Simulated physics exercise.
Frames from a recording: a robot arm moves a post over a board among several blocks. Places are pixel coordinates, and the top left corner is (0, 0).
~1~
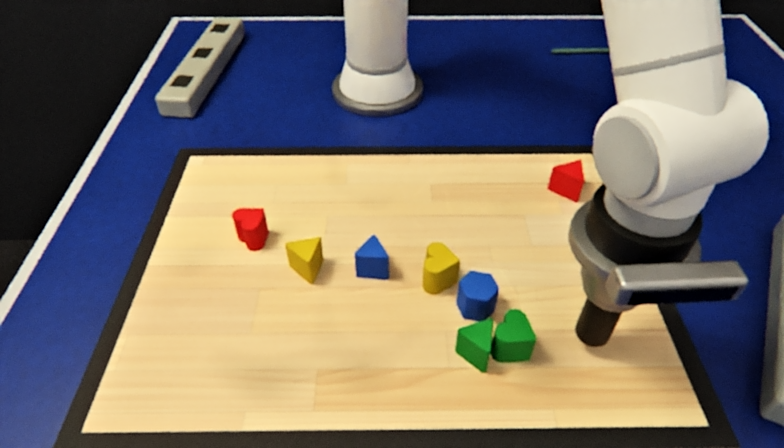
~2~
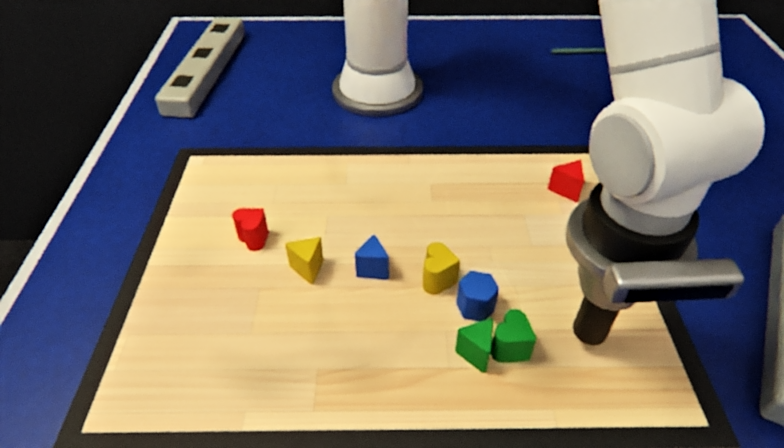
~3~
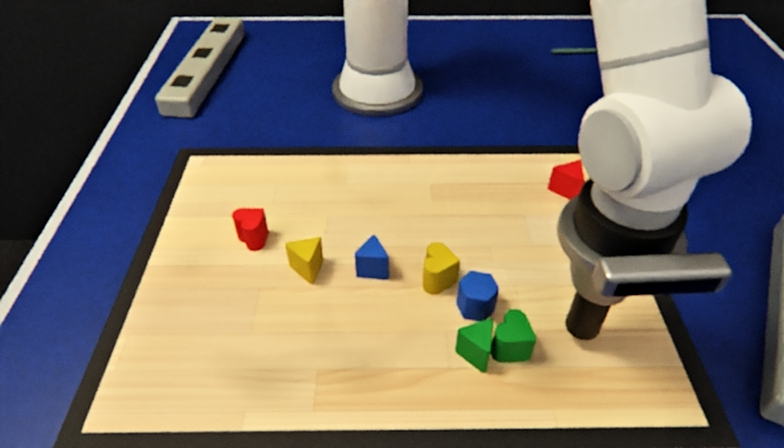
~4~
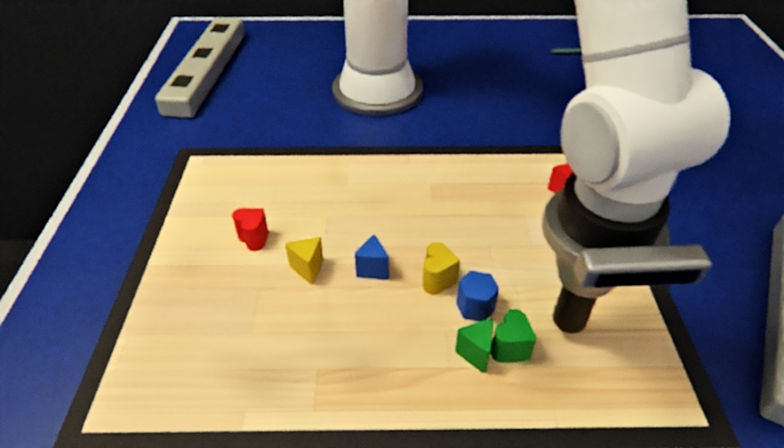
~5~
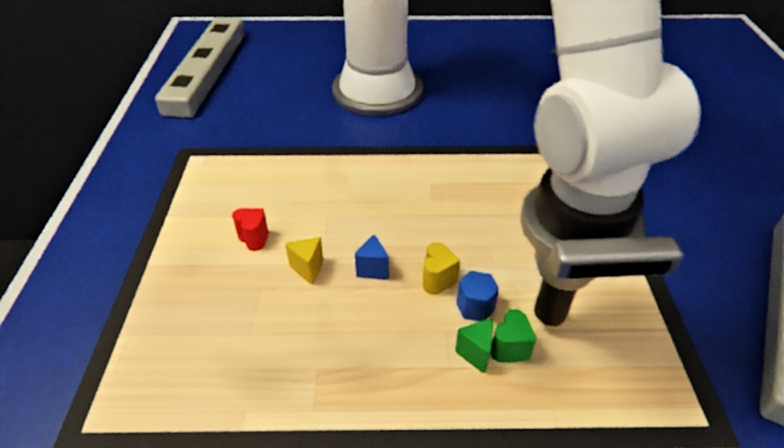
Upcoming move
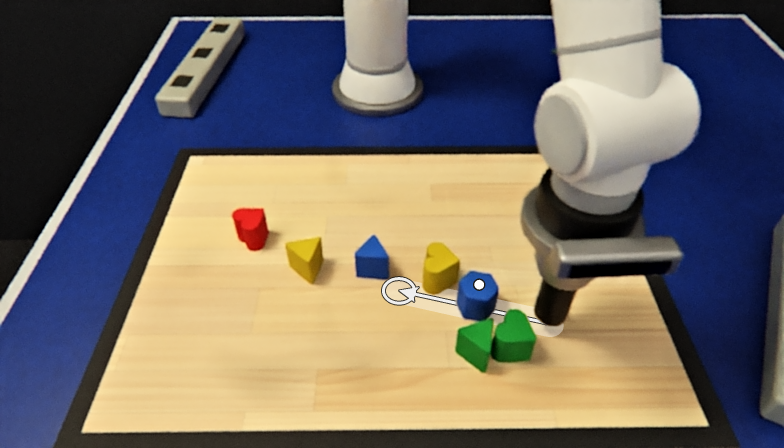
On a wooden board set on a blue table, a robot arm slid its dark post a short way left toward the green heart block, while the scattered colored blocks stayed still.
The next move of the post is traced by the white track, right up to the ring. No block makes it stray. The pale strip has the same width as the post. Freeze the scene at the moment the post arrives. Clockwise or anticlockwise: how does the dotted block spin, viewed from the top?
Direction: Anticlockwise.
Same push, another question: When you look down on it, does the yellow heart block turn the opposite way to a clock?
That would be a no.
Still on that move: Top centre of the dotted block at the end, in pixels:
It ends at (365, 271).
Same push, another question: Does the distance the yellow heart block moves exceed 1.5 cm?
I believe so.
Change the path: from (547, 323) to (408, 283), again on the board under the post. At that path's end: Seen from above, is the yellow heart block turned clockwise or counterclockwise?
It twists clockwise.
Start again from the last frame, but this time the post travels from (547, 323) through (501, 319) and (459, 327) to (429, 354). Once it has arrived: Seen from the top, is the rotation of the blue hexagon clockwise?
I believe so.
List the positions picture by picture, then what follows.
The first frame shows tip of the post (592, 333), middles of tops, yellow heart block (440, 257), blue hexagon (479, 285), green heart block (516, 327).
The second frame shows post (590, 331), nothing pushed.
The third frame shows post (582, 327), nothing pushed.
The fourth frame shows post (569, 320), nothing pushed.
The fifth frame shows post (550, 313), yellow heart block (440, 257), blue hexagon (479, 285), green heart block (516, 327).
The line goes from (547, 323) to (399, 291); the dot is on the blue hexagon.
On the path given first. One third of the way, post (498, 302); blue hexagon (464, 281).
Two thirds of the way, post (447, 291); yellow heart block (424, 248), turned 40° clockwise; blue hexagon (413, 273).
At the end, post (399, 281); yellow heart block (424, 248), turned 40° clockwise; blue hexagon (365, 271), turned 40° anticlockwise; green heart block unmoved.
